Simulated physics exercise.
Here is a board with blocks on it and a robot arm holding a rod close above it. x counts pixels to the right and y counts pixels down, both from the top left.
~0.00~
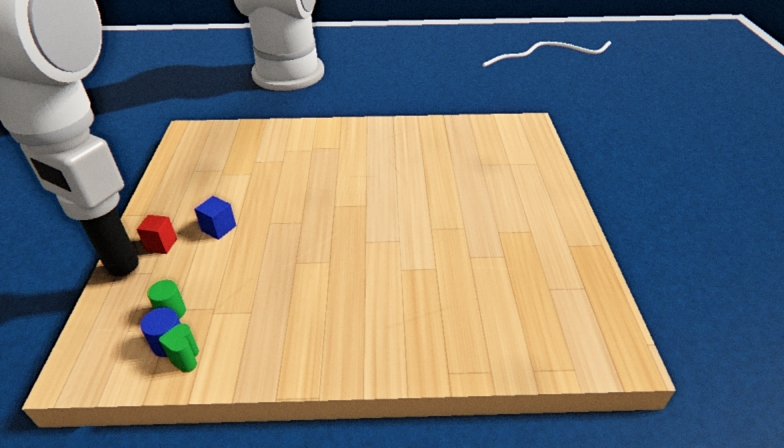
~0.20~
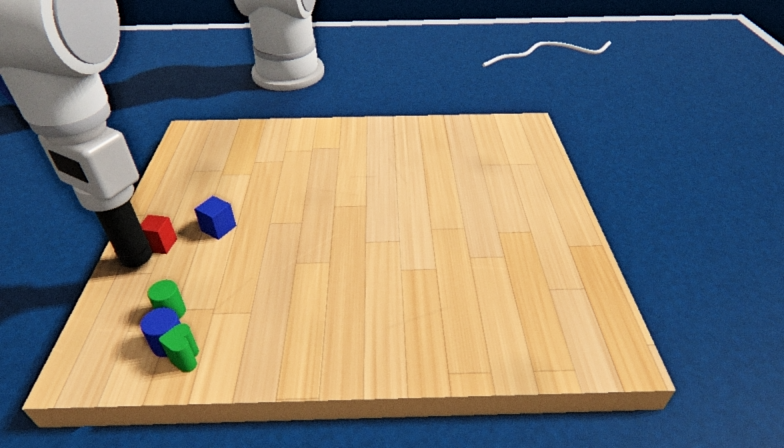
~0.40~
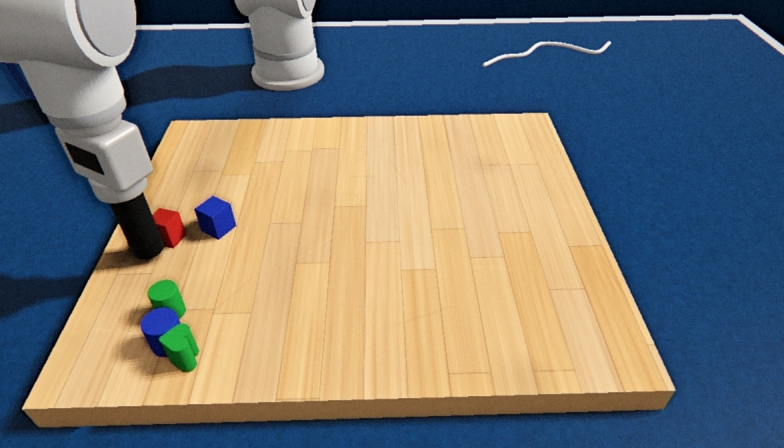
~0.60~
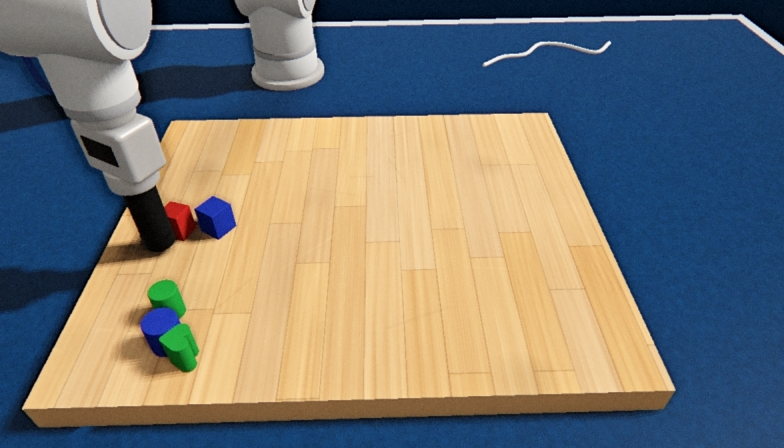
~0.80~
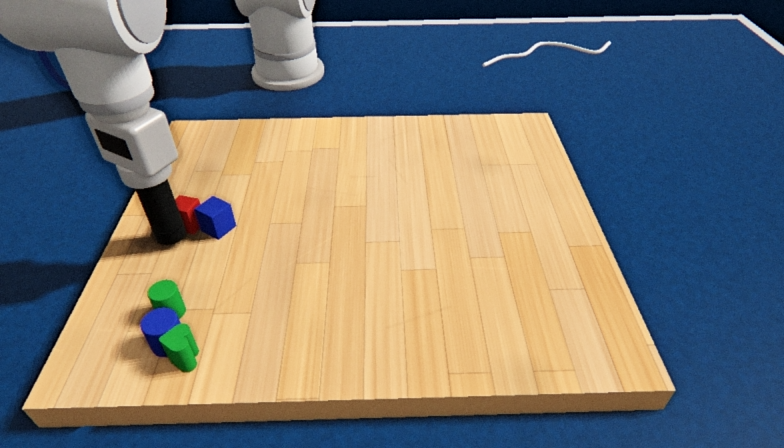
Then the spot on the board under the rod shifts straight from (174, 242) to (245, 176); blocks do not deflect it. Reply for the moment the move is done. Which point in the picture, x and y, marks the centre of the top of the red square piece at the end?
Put as a pixel place, it's (257, 143).
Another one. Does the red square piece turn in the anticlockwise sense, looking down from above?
I believe not.
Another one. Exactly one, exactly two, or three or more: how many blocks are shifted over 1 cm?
It displaces one.
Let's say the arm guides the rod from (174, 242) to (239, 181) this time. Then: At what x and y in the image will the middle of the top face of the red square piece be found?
Located at (250, 148).
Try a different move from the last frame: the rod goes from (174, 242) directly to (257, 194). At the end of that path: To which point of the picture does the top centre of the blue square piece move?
Its top face will be centred at roughly (239, 199).
The first path, step by step. One third of the way, rod at (199, 212); red square piece at (211, 181).
Two thirds of the way, rod at (223, 190); red square piece at (236, 161), turned 20° clockwise.
At the end, rod at (243, 170); red square piece at (257, 143), turned 30° clockwise; blue square piece unmoved.
